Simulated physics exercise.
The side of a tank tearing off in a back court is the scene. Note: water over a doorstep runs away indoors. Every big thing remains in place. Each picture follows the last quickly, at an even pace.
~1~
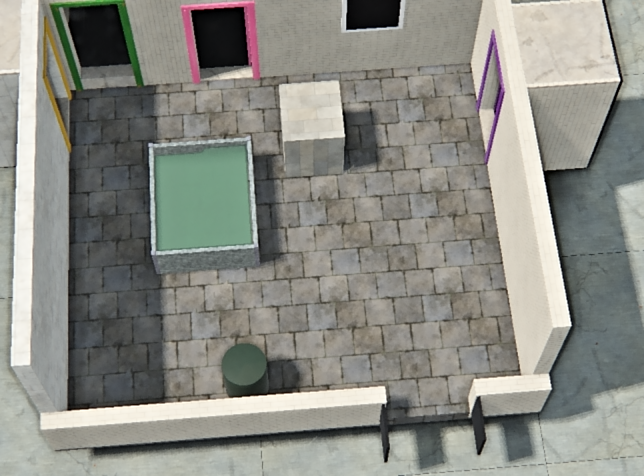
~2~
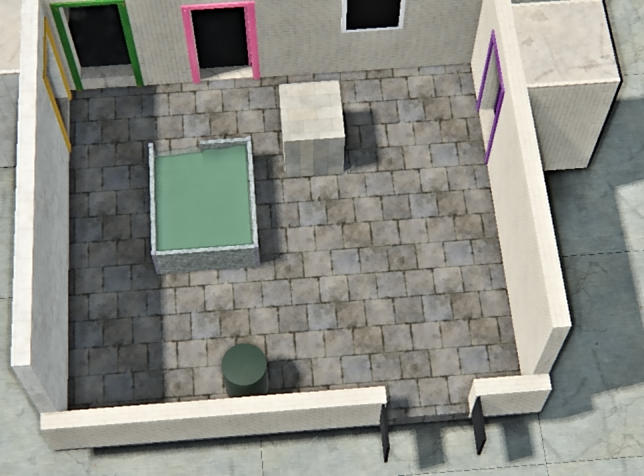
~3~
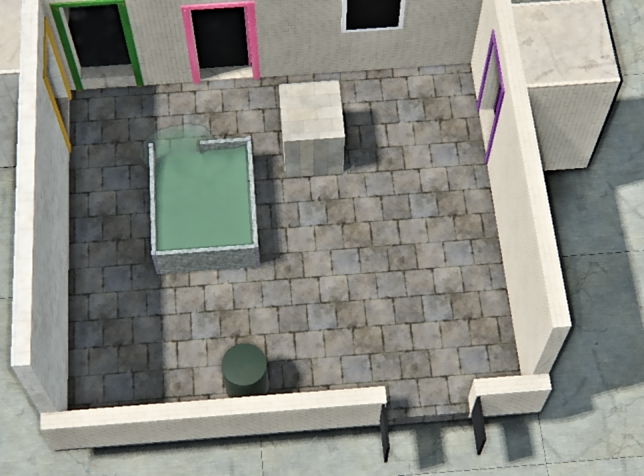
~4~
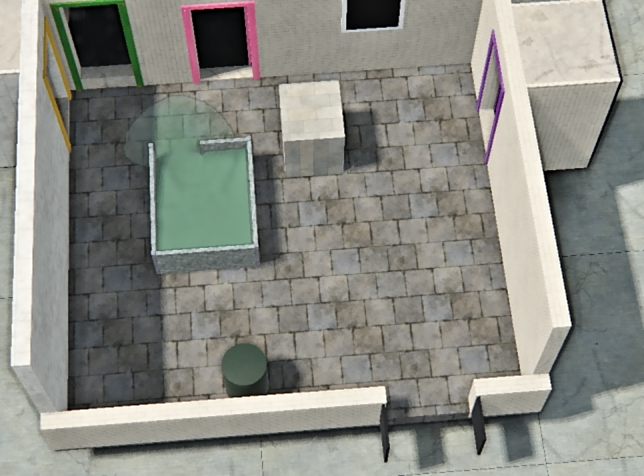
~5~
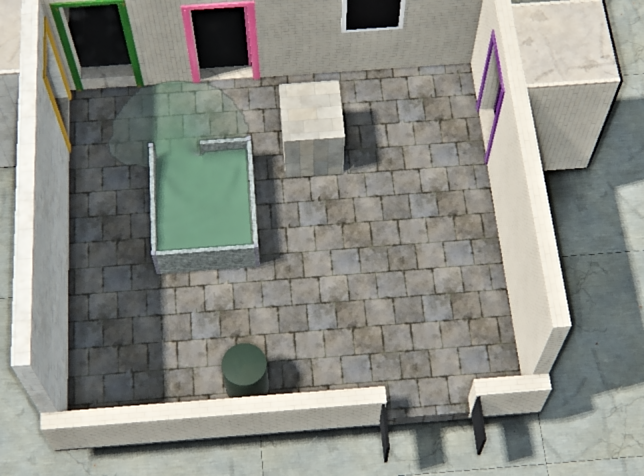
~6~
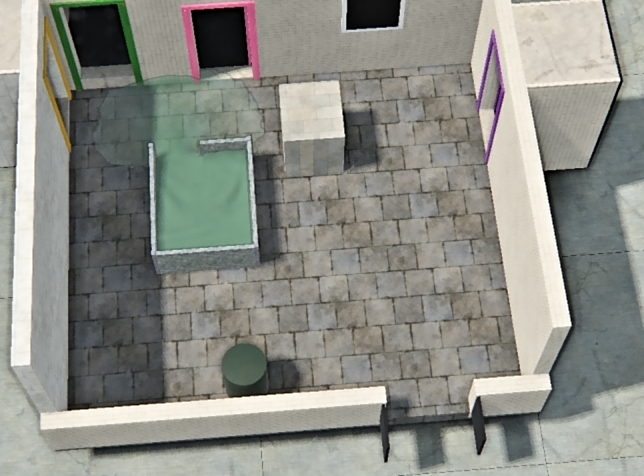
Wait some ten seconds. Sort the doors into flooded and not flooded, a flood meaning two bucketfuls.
Sorted: Green door - not flooded; pink door - flooded; yellow door - flooded; purple door - not flooded.
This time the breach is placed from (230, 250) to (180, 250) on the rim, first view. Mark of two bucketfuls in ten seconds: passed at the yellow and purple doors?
Yellow does not overflow; purple does not overflow.
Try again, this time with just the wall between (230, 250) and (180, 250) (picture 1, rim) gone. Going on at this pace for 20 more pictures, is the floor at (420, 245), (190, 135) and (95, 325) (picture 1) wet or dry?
The first spot is spared, the second spared and the third soaked.
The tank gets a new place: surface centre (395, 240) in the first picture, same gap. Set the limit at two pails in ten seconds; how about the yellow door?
I'd say the yellow door remains below.
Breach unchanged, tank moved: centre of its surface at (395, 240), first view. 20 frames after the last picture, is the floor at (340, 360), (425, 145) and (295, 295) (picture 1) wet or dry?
Readings in order: No flood; flood; no flood.
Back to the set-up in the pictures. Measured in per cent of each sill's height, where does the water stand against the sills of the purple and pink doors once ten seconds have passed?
Some 40 percent and then some 140 percent.
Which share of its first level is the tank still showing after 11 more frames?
Some 56 per cent.
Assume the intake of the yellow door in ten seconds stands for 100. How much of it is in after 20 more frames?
I'd put it at 70 percent.
A moment on, water covers 10 % of the floor; the green door wet at the sill, nothing in, the pink door over two buckets in, the yellow door wet at the sill, nothing in, the purple door not reached.
Next, water covers 15 % of the floor; the green door wet at the sill, nothing in, the pink door far over two buckets in, the yellow door over two buckets in, the purple door not reached.
Then, water covers 30 % of the floor; the green door wet at the sill, nothing in, the pink door far over two buckets in, the yellow door far over two buckets in, the purple door not reached.
Later, water covers 50 % of the floor; the green door wet at the sill, nothing in, the pink door far over two buckets in, the yellow door far over two buckets in, the purple door wet at the sill, nothing in.
In the end, water covers 75 % of the floor; the green door wet at the sill, nothing in, the pink door far over two buckets in, the yellow door far over two buckets in, the purple door wet at the sill, nothing in.
